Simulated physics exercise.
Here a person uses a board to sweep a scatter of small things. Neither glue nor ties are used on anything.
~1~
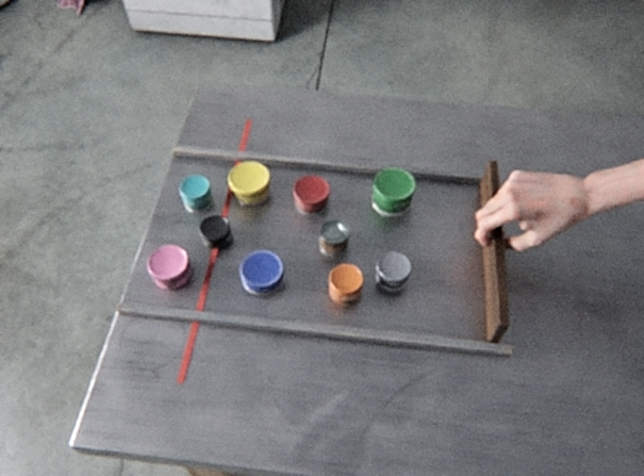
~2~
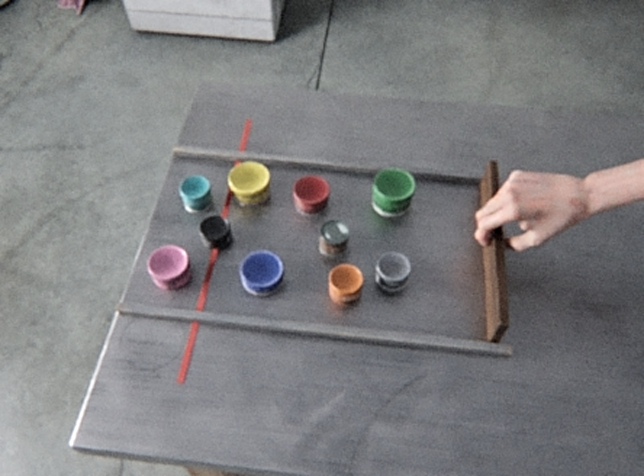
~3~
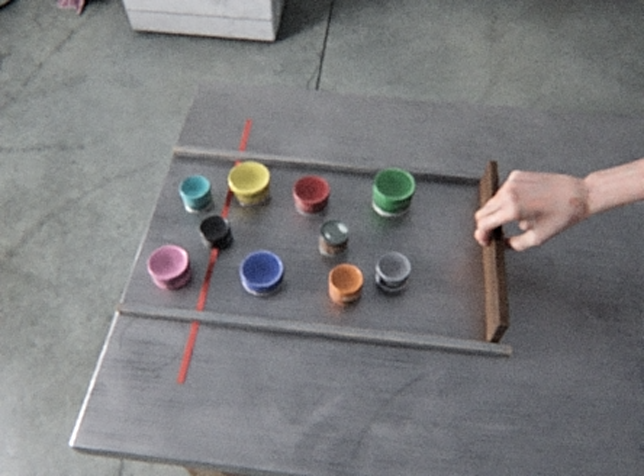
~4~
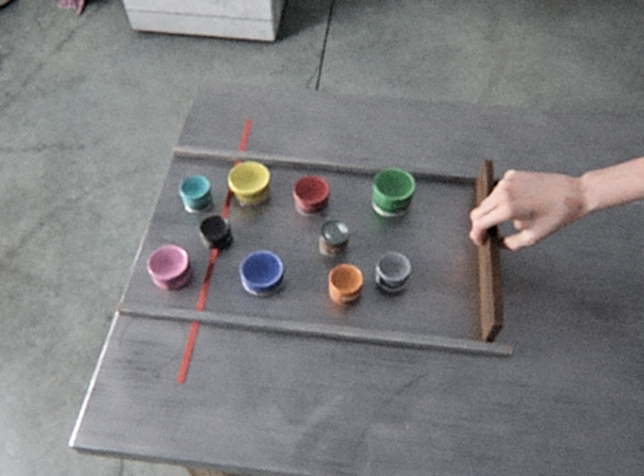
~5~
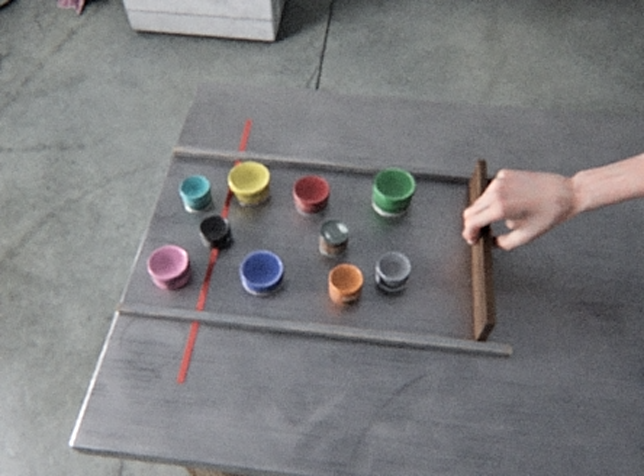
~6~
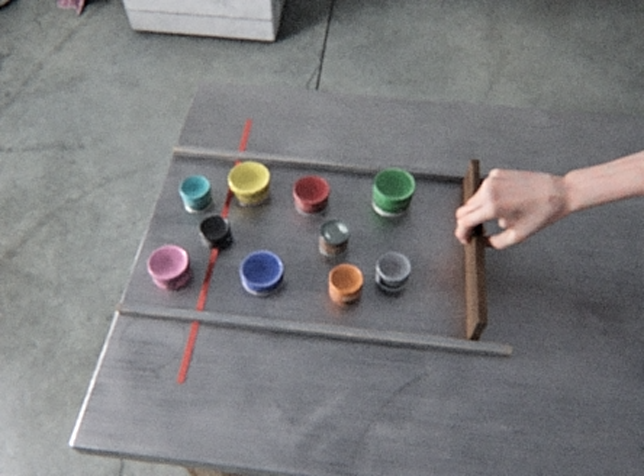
A hand slides a wooden board slightly left across a table toward small colourful pots.
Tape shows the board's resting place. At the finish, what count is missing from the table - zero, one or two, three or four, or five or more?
Missing: One or two.
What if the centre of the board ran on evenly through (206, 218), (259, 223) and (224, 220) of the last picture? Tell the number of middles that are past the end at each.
3; 0; 1.
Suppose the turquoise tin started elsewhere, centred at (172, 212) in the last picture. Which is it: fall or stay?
From that start, the object then is safe.
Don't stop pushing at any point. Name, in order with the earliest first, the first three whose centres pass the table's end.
Pink tub, turquoise tin, yellow tin.
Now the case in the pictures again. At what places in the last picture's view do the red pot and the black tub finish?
(190, 204) and (176, 233), approximately.
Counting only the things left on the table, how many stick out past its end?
2 of them.
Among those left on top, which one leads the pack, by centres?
Foremost: The turquoise tin.
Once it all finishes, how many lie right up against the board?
The number is 4.
Soon after, none off yet; pink tub at rest near (170, 268); turquoise tin at rest near (197, 194); black tub at rest near (216, 232).
By the end, the number that fall off is one or two; fallen, pink tub.
